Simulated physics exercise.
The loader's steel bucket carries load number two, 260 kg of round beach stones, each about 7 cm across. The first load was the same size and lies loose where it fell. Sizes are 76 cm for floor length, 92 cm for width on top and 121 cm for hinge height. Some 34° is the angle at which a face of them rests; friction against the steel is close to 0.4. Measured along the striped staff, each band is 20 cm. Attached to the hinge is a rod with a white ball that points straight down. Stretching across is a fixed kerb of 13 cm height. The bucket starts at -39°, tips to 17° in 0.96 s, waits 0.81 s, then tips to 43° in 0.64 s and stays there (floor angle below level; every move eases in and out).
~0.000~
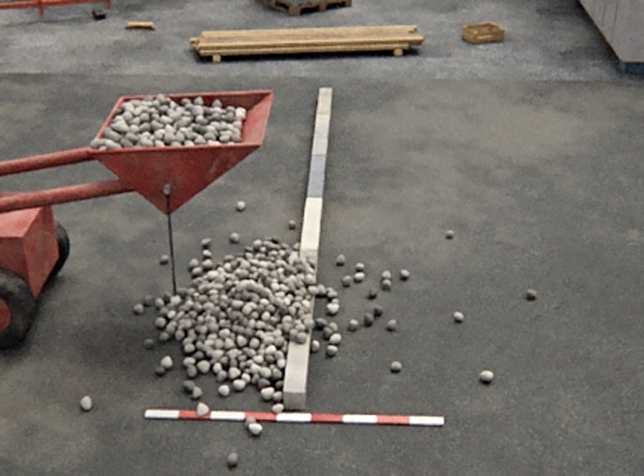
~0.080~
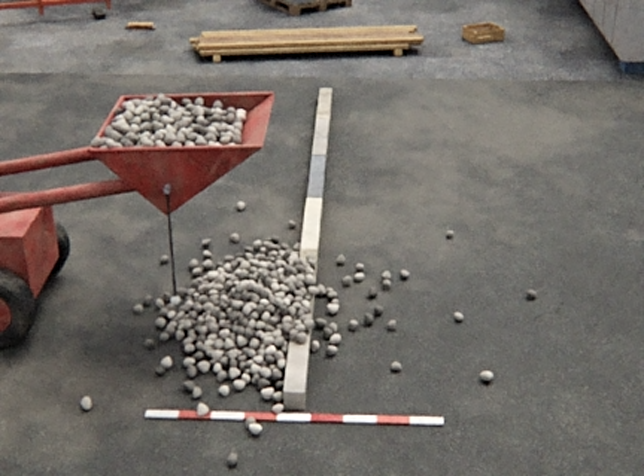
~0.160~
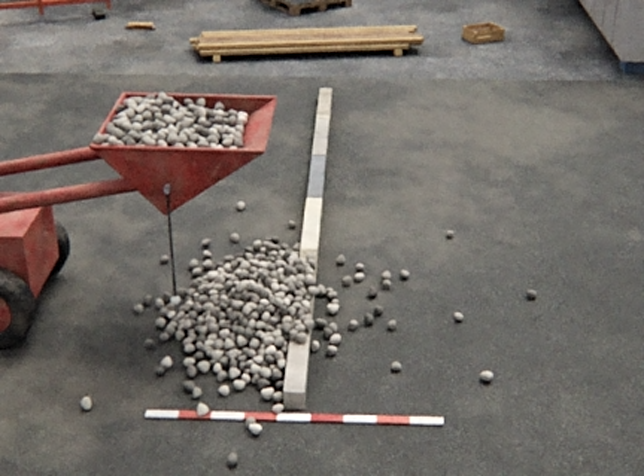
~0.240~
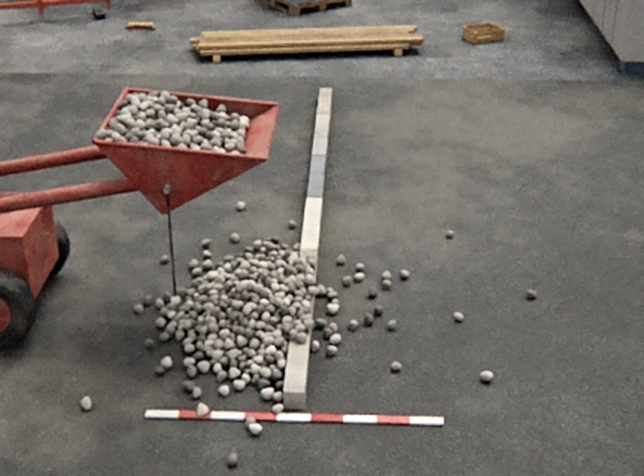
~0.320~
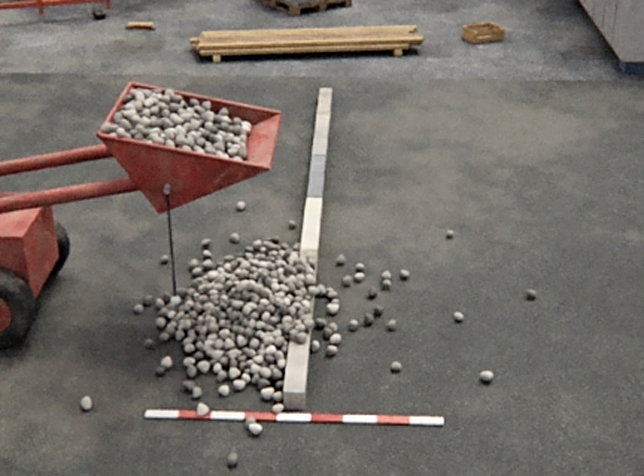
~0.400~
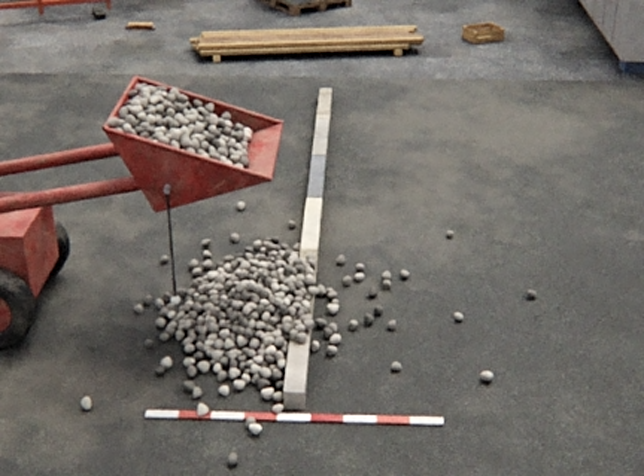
A red steel bucket heaped with rounded grey stones is held by a red loader at the left of a dark paved yard, seen from above by a still camera. Below it, a loose pile of similar stones lies against a pale kerb, near a red-and-white striped staff, with timber stacked behind. The bucket slowly tilts, its right-hand lip rising slightly, while the stones inside shift gently leftward.
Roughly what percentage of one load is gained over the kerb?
Roughly 79 per cent.
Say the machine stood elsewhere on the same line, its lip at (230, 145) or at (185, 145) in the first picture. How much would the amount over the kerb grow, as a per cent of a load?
The first would add some 50 per cent and the second some 15 per cent.
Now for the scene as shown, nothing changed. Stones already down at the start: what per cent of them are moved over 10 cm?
5 %.
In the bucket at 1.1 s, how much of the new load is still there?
Near 90 per cent of the load is held.
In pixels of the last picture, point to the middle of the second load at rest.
I'd point to about (344, 308).
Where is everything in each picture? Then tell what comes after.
In the first frame, the bucket is at -39°, its lip at (260, 145); the top of the load is at (172, 111). The earlier load is highest near (274, 289), 23 cm above ground level, 95 % on this side of the kerb, 5 % over the kerb.
In the second frame, the bucket is at -38°, its lip at (261, 147); the top of the load is at (163, 110); the stones move at 0.1 m/s on average.
In the third frame, lip at (264, 152), floor tilted -35°, highest stones at (156, 106); the stones move at 0.2 m/s on average.
In the fourth frame, lip at (267, 159), floor tilted -30°, highest stones at (143, 104); the stones move at 0.3 m/s on average.
In the fifth frame, the bucket is at -24°, its lip at (270, 169); the top of the load is at (141, 99); the stones move at 0.3 m/s on average.
In the sixth frame, the bucket is at -18°, its lip at (272, 179); the top of the load is at (143, 96); the stones move at 0.3 m/s on average.
After 0.7 s the floor is at 8°; in per cent of one load, 100 in the bucket, 95 on this side of the kerb, 5 over the kerb; the foremost stones are at (438, 305).
After 1.1 s the floor is at 17°; in per cent of one load, 92 in the bucket, 103 on this side of the kerb, 5 over the kerb; the foremost stones are at (438, 305).
After 2.9 s the floor is at 43°; in per cent of one load, 0 in the bucket, 117 on this side of the kerb, 83 over the kerb; the foremost stones are at (529, 317).
After 5.3 s the floor is at 43°; in per cent of one load, 0 in the bucket, 116 on this side of the kerb, 84 over the kerb; the foremost stones are at (529, 317). Net gain over the kerb, 79.
